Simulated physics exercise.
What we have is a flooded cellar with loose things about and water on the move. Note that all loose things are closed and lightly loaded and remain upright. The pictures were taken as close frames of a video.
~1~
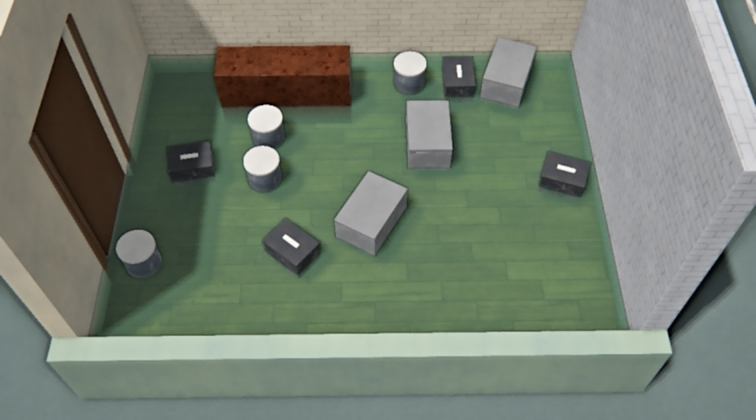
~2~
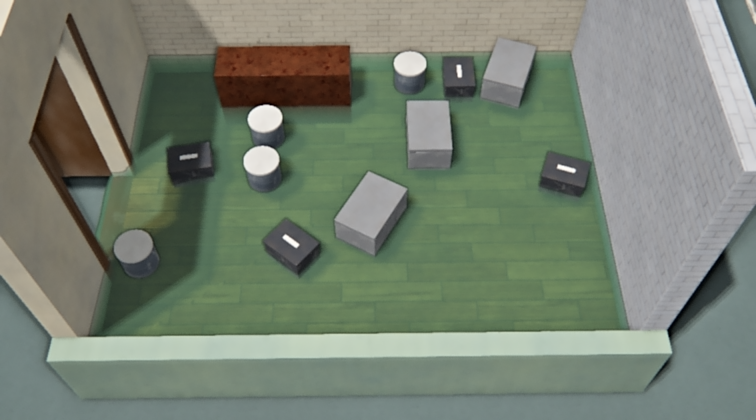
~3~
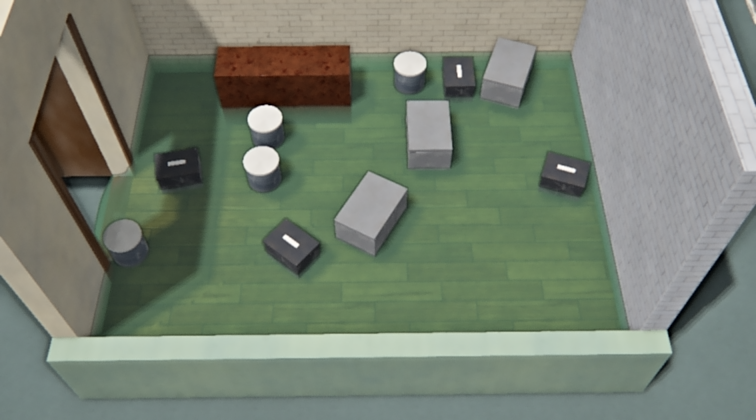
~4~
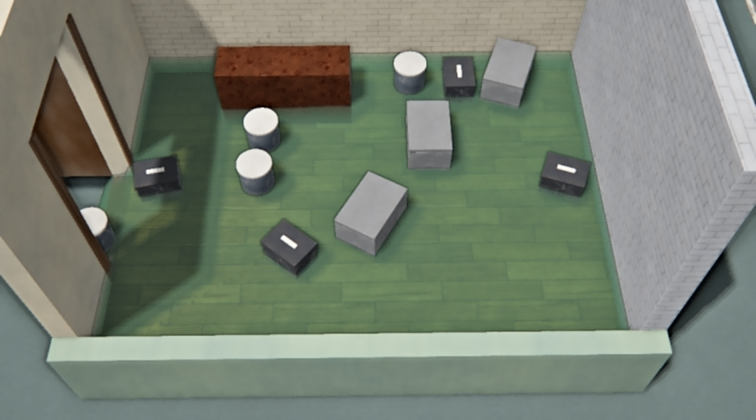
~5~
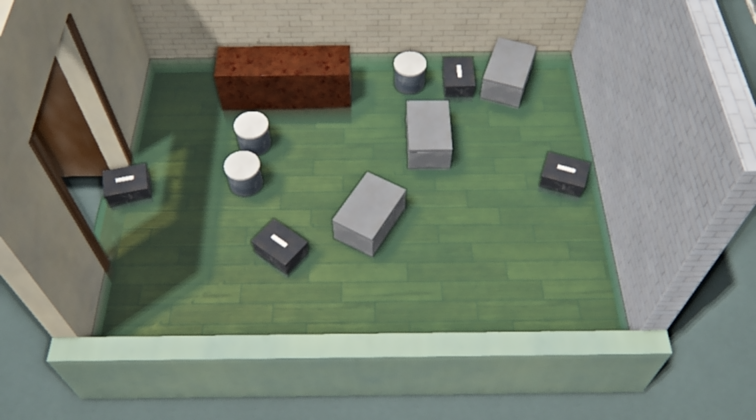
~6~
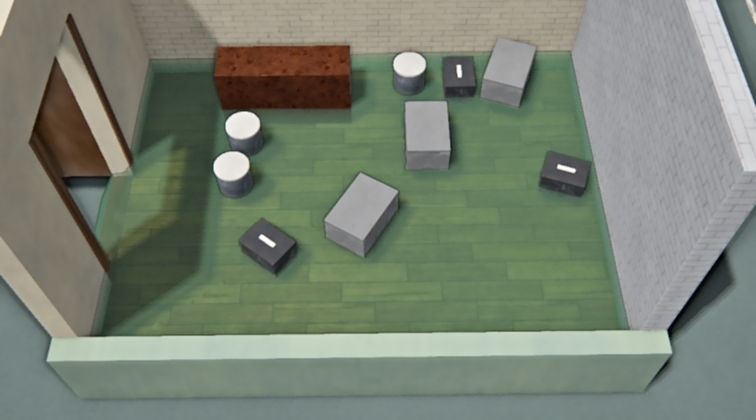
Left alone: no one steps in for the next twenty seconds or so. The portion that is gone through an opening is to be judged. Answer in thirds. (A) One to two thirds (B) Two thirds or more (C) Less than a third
Option A: One to two thirds.
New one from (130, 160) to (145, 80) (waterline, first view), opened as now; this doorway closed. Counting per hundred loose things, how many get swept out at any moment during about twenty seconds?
70 per cent.
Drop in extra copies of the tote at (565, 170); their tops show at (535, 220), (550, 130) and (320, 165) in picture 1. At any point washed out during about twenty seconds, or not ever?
Summary in sequence: Never leaves, never leaves, exits at some point.
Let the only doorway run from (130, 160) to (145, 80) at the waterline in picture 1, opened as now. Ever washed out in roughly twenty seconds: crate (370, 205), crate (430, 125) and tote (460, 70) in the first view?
The three come to escape, escape and no escape, in that order.
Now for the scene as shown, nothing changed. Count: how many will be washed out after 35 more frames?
My count is 7.
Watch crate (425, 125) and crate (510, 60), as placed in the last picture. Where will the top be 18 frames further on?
I'd expect them close to (305, 153) and (482, 75).
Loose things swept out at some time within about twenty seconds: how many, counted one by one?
I make it 7 of them.
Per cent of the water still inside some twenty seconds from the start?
That comes to roughly 40 parts in a hundred.
A moment on, 2 of 11 are out; 9 afloat.
Next, 5 of 11 are out; 6 afloat.
Later, 7 of 11 are out; 4 afloat.
In the end, 7 of 11 are out; 4 afloat.
